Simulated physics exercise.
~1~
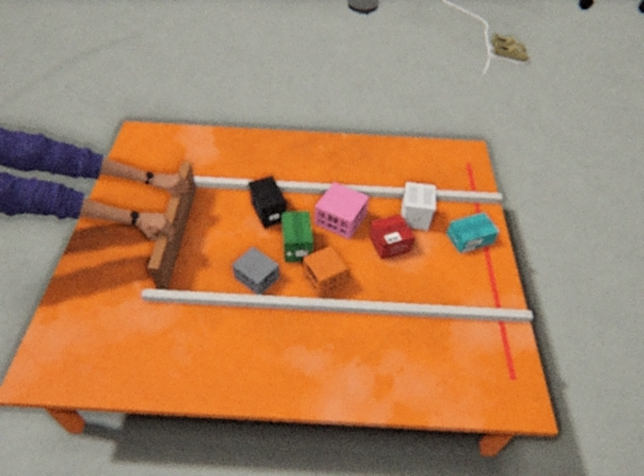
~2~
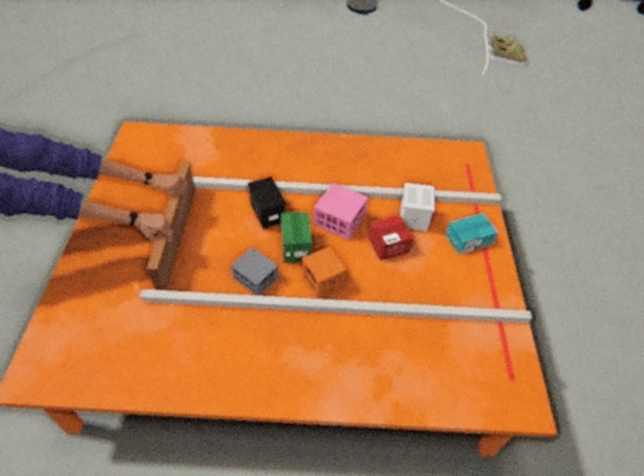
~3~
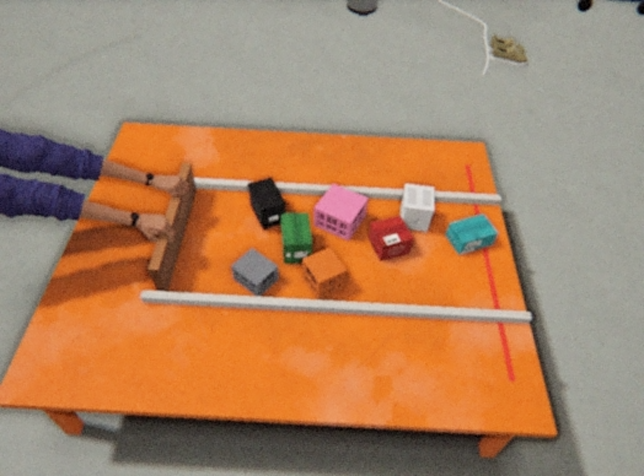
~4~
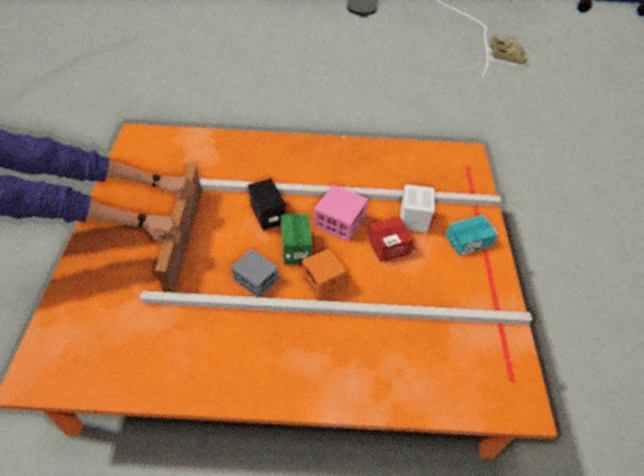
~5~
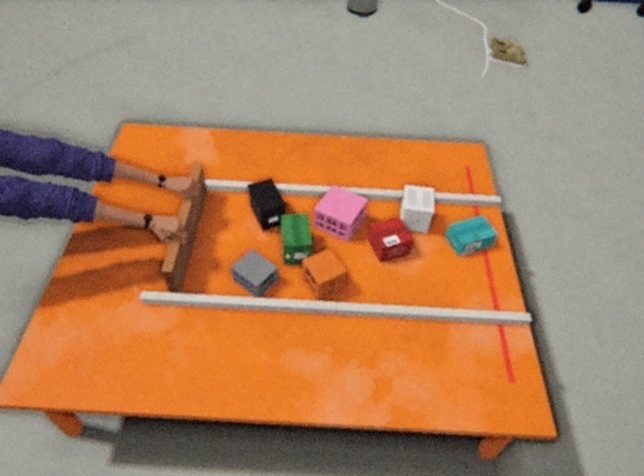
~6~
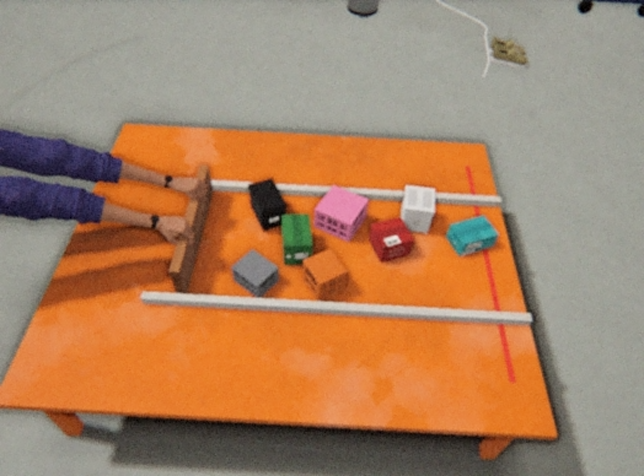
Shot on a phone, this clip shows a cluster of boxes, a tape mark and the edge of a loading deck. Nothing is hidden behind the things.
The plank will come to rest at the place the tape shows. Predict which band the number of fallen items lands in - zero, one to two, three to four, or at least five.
The ones going over the edge come to at least five, I'd say.
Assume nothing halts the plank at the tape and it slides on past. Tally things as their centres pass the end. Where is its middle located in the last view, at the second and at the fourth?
Roughly (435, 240) for the earlier crossing, roughly (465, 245) for the later one.
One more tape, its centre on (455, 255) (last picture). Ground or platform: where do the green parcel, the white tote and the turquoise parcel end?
What happens is that the green parcel rests in place, the white tote winds up off it and the turquoise parcel winds up off it.
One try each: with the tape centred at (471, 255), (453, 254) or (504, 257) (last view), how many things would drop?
Per try: 5; 2; 8.
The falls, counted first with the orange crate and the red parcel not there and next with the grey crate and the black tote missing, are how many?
You'd get 3 in the first case and 3 in the second one.
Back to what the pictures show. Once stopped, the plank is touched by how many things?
It is in contact with 3.
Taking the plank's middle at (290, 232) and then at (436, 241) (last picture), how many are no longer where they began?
So far 5, and 8 at the second.
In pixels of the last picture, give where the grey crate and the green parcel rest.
The grey crate settles near (514, 285); as for the green parcel, near (505, 252).
Soon after, none off yet; turquoise parcel at rest near (472, 236); white tote at rest near (417, 210); red parcel at rest near (391, 240).
After that, none off yet; turquoise parcel at rest near (472, 236); white tote displaced about its own width near (440, 211); red parcel displaced a little near (405, 244).
And then, none off yet; turquoise parcel displaced about its own width near (512, 247); white tote displaced well along near (508, 212); red parcel displaced well along near (477, 248).
In the end, the number that fall off is five or more; gone, orange crate, pink crate, red parcel, white tote and turquoise parcel.
